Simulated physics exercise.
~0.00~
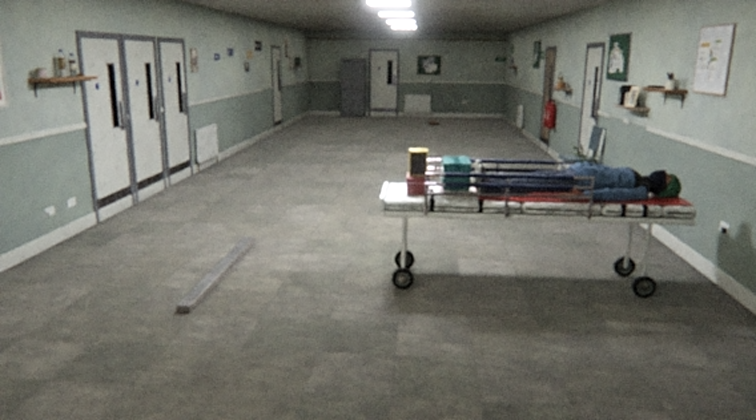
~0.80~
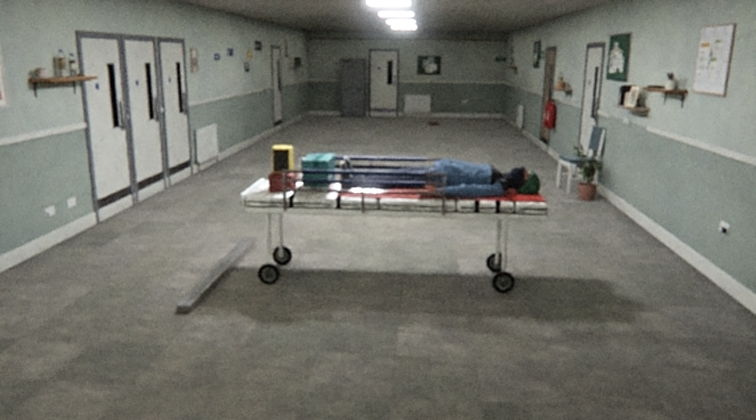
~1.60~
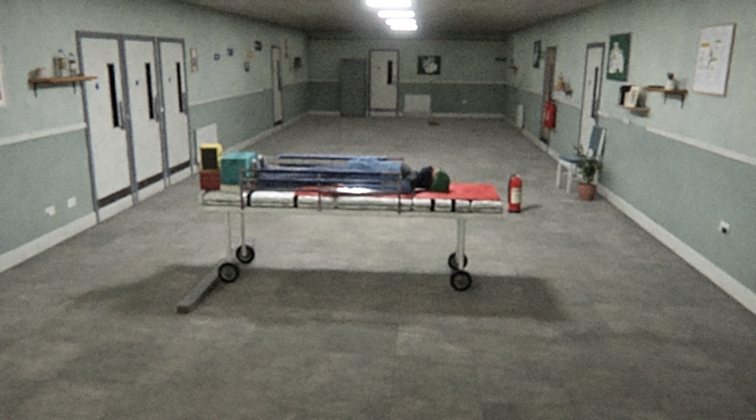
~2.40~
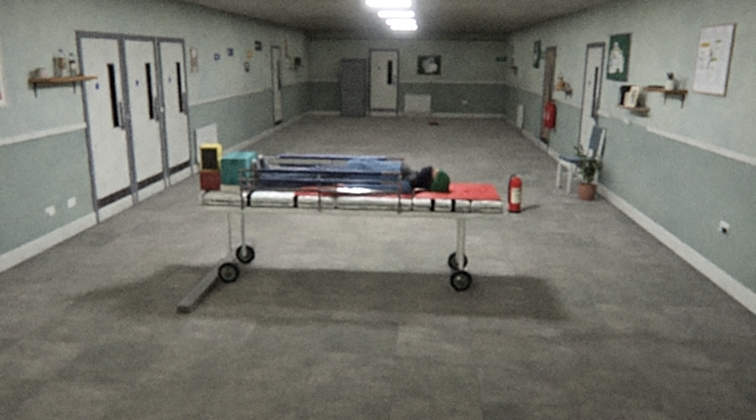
A person in blue clothing lies motionless, head to the right, on a wheeled stretcher with a red and white top, seen from a fixed, slightly raised viewpoint in a long, dim corridor with pale green walls. A yellow pump, a red case and a teal holdall sit at the stretcher's left end, while a grey sill lies on the floor. The stretcher rolls left across the corridor, revealing a potted plant and a red extinguisher behind it. It stops at the sill and stays level, with the person and the items still aboard.
